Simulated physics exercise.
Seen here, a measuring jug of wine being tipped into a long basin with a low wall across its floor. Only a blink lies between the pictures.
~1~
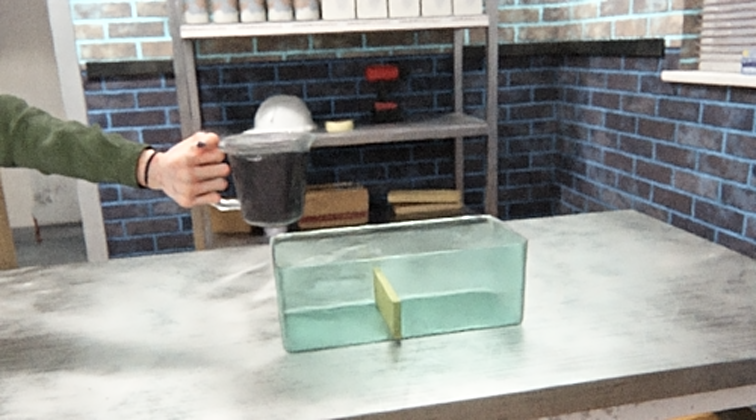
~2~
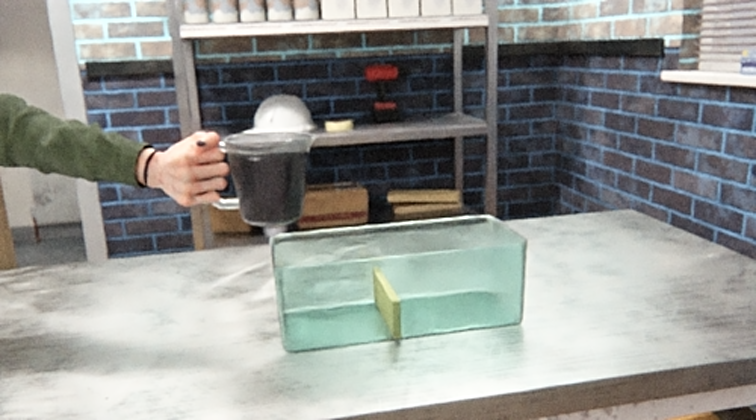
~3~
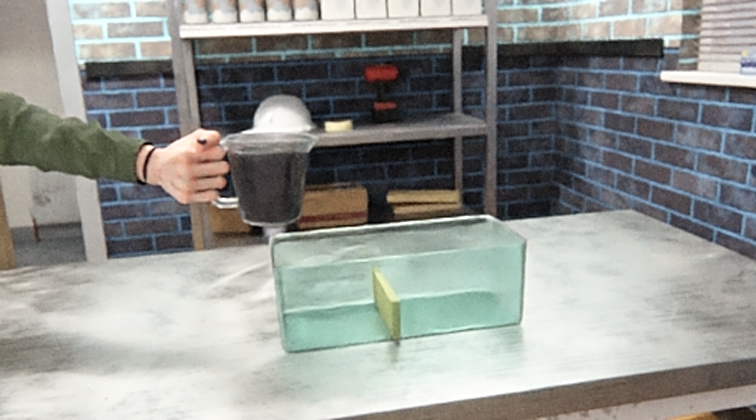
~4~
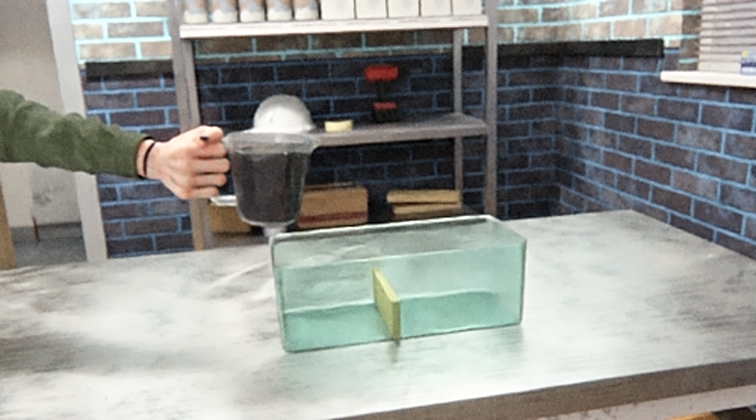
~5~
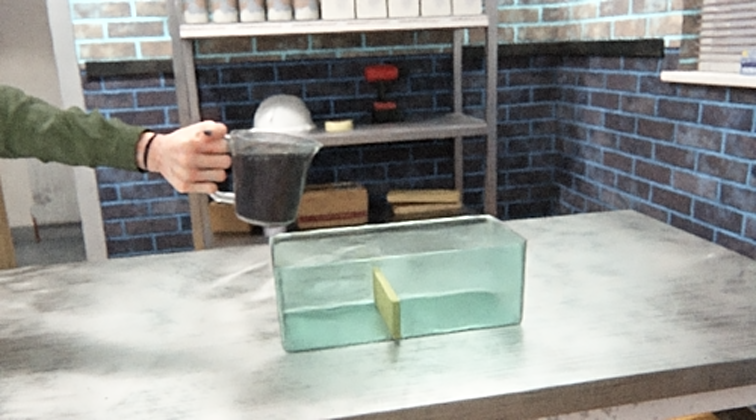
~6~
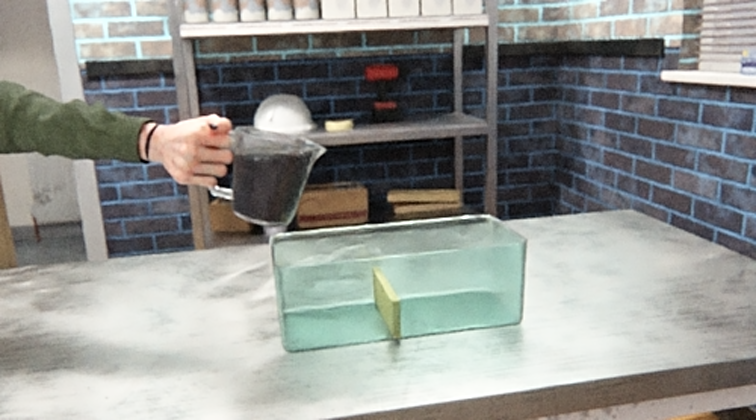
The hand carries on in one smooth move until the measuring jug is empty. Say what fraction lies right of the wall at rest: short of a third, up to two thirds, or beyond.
It comes to not even a third.
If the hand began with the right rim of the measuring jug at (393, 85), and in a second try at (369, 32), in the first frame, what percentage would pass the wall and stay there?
About 95 and 95 per cent.
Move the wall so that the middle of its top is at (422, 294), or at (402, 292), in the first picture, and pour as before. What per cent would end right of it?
Near 10 % and 5 %.
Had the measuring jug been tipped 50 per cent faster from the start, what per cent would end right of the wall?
Near 10 %.
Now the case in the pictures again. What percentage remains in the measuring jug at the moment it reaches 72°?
Close to 70 per cent.
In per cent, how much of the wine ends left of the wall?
Close to 90 per cent.
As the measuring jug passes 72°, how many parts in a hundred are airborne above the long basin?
About 20 per cent.
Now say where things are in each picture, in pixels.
It leans 0°; its right rim is at (317, 135); the wine meets the walls at (230, 152) and (306, 147); the long basin's rim runs from (273, 253) to (510, 229); the wall's top is at (386, 284), in the first picture.
It leans 1°; its right rim is at (317, 136); the wine meets the walls at (230, 152) and (306, 147), in the second picture.
It leans 3°; its right rim is at (318, 138); the wine meets the walls at (231, 151) and (307, 148), in the third picture.
It leans 6°; its right rim is at (320, 140); the wine meets the walls at (232, 152) and (309, 148), in the fourth picture.
It leans 10°; its right rim is at (323, 144); the wine meets the walls at (234, 151) and (312, 149), in the fifth picture.
It leans 16°; its right rim is at (326, 149); the wine meets the walls at (236, 153) and (319, 150), in the sixth picture.
A moment on, the measuring jug is tipped part way and 68 per cent is still to pour, 11 is left of the wall and 2 right of it.
Next, the measuring jug is tipped right over and 15 per cent is still to pour, 66 is left of the wall and 9 right of it.
Then the measuring jug is tipped right over and 0 per cent is still to pour, 87 is left of the wall and 11 right of it.
Later the measuring jug is tipped right over and 0 per cent is still to pour, 88 is left of the wall and 11 right of it.
In the end 88 per cent lies left of the wall, 11 right of it and 1 outside.
